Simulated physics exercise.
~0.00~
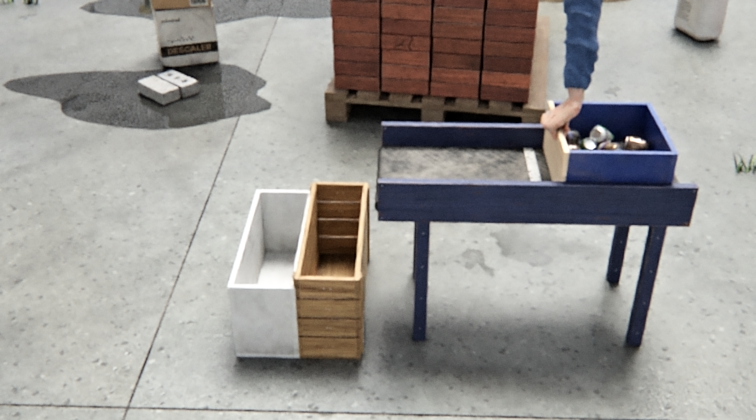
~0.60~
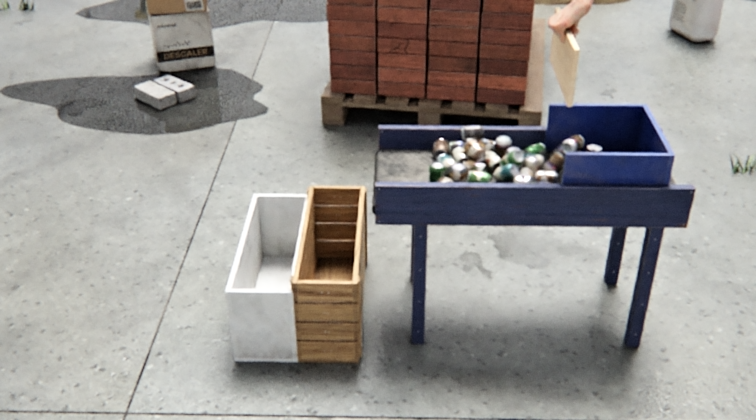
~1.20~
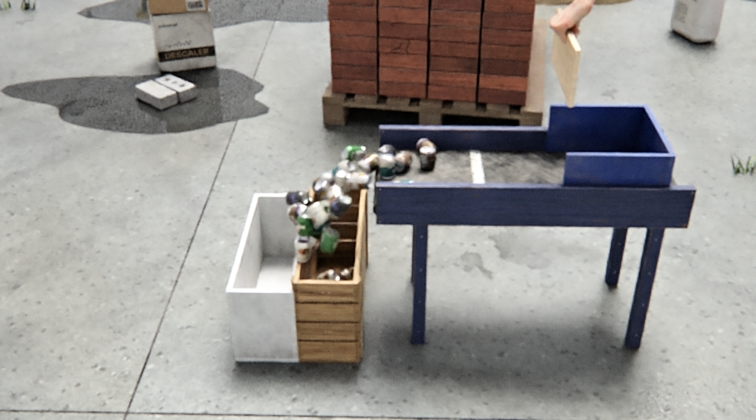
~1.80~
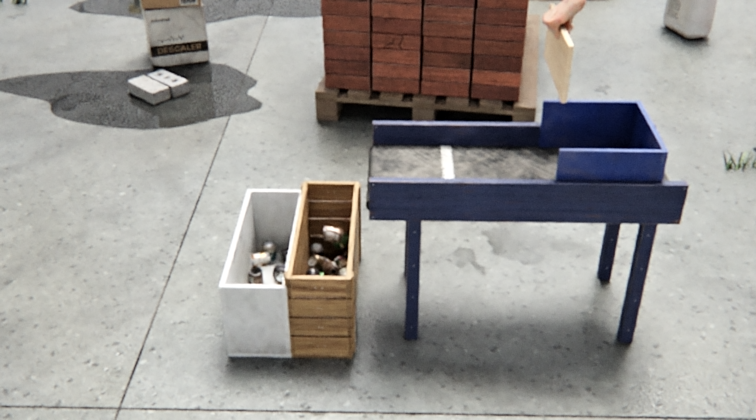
Small cans spilled out of a blue pen once a hand lifted its gate, rode left along the belt and tumbled off the end towards two totes, most of them landing in the wooden one and the rest in the white one beyond.
